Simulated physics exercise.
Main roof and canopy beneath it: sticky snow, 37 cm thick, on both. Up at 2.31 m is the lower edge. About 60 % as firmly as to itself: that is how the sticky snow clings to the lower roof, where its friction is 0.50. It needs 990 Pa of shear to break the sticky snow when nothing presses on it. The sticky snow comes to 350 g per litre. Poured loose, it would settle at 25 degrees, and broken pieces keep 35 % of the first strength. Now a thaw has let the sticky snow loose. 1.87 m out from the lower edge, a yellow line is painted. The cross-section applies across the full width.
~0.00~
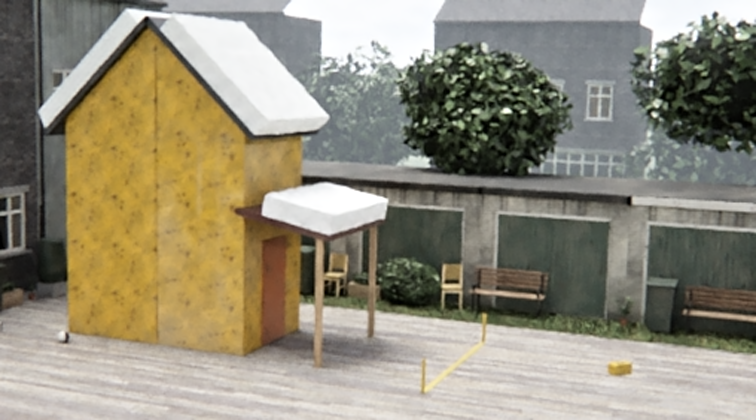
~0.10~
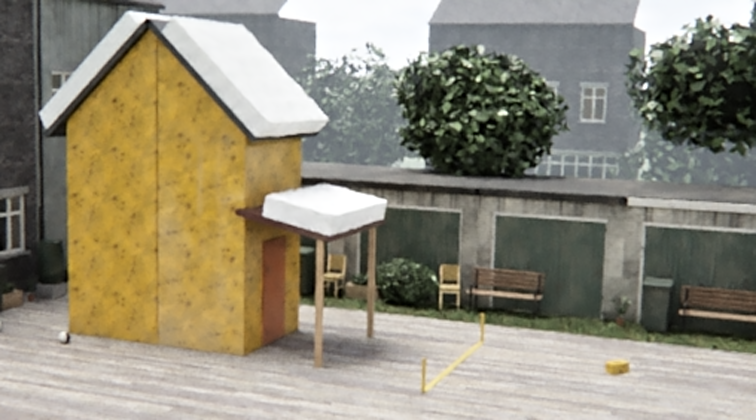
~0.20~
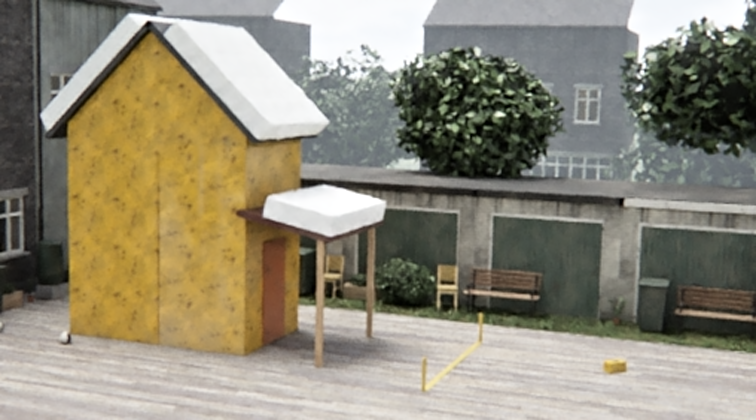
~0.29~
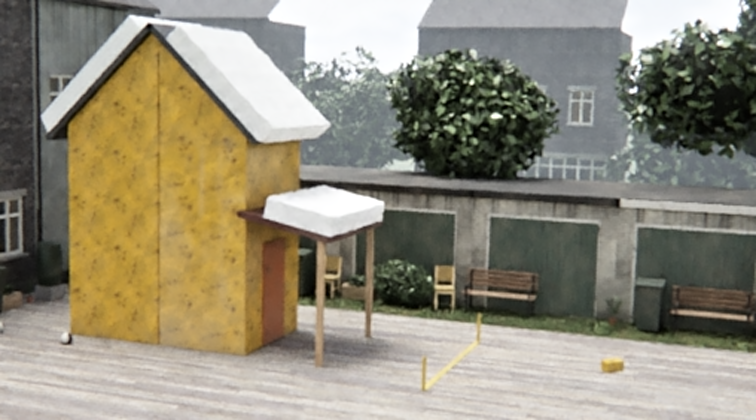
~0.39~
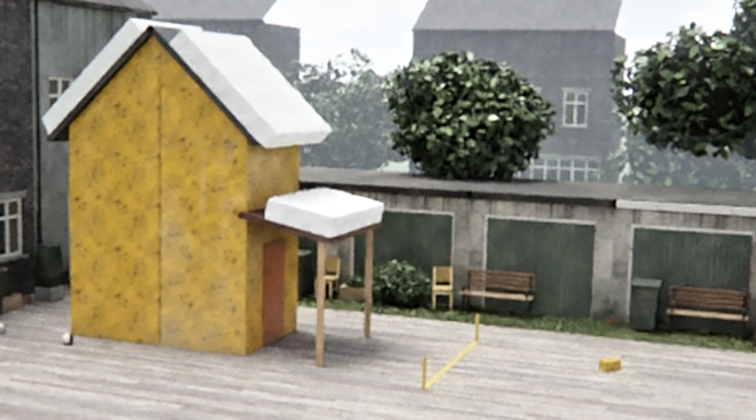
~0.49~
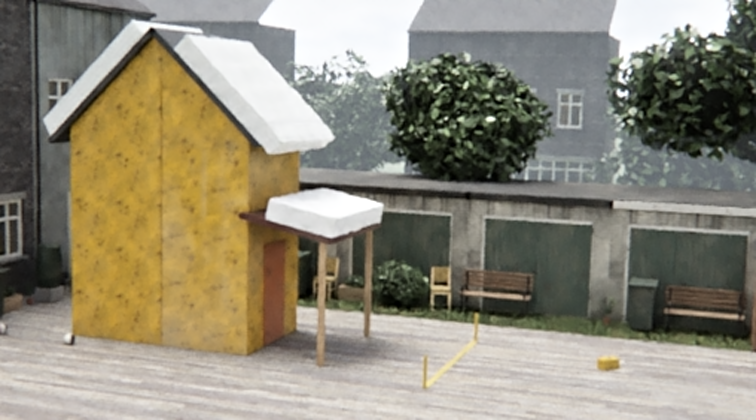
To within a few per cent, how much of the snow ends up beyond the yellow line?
About 16 %.
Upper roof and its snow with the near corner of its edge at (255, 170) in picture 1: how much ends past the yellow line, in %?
0 per cent or so.
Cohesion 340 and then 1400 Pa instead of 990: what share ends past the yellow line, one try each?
Respectively, close to 30 % and close to 6 %.
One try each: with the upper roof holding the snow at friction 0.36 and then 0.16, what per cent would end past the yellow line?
First some 25 %, after that some 35 %.
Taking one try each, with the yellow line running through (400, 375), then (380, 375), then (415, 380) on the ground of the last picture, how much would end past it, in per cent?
In that order: 30 %, 40 %, 22 %.
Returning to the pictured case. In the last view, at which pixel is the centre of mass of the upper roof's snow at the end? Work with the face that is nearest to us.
Near (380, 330).
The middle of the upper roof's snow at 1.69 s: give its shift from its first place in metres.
Distance from start: Around 2.8 m.
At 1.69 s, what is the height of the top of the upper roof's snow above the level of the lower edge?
Snow top above lower edge: Approx. 1.4 m.
After 1.04 s, none is below the lower edge and 0 % is past the line.
After 1.69 s, none is below the lower edge and 0 % is past the line.
After 2.35 s, 47 % is below the lower edge and 3 % is past the line.
After 3.00 s, 52 % is below the lower edge and 16 % is past the line.
After 4.20 s, 63 % is below the lower edge and 16 % is past the line.
